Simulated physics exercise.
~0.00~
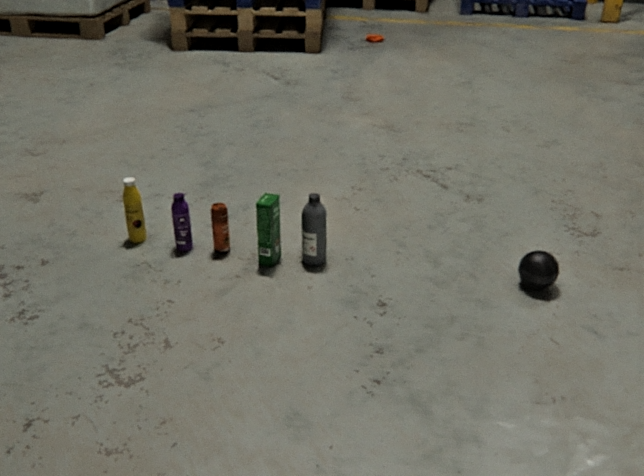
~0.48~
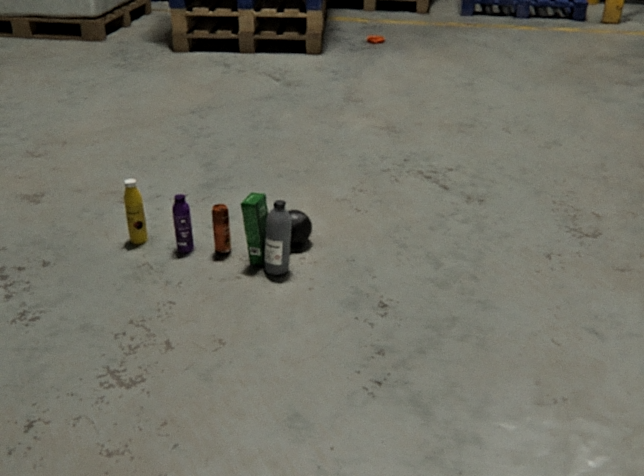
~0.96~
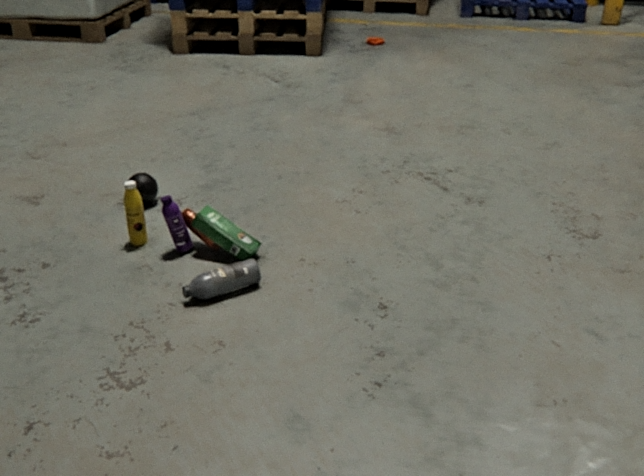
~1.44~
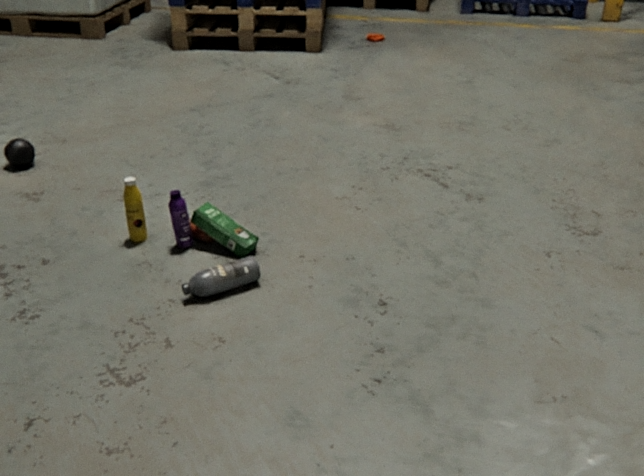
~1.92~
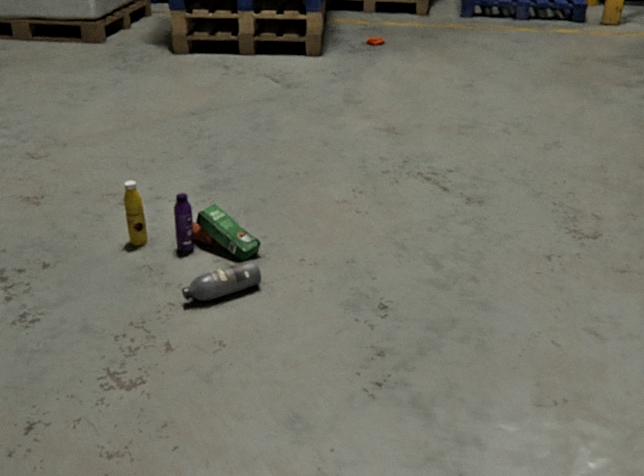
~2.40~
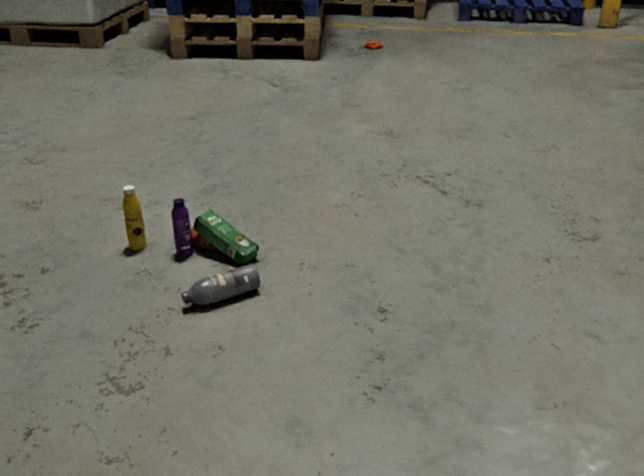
A black ball rolls left into five standing items, toppling three, while two bottles stay upright.
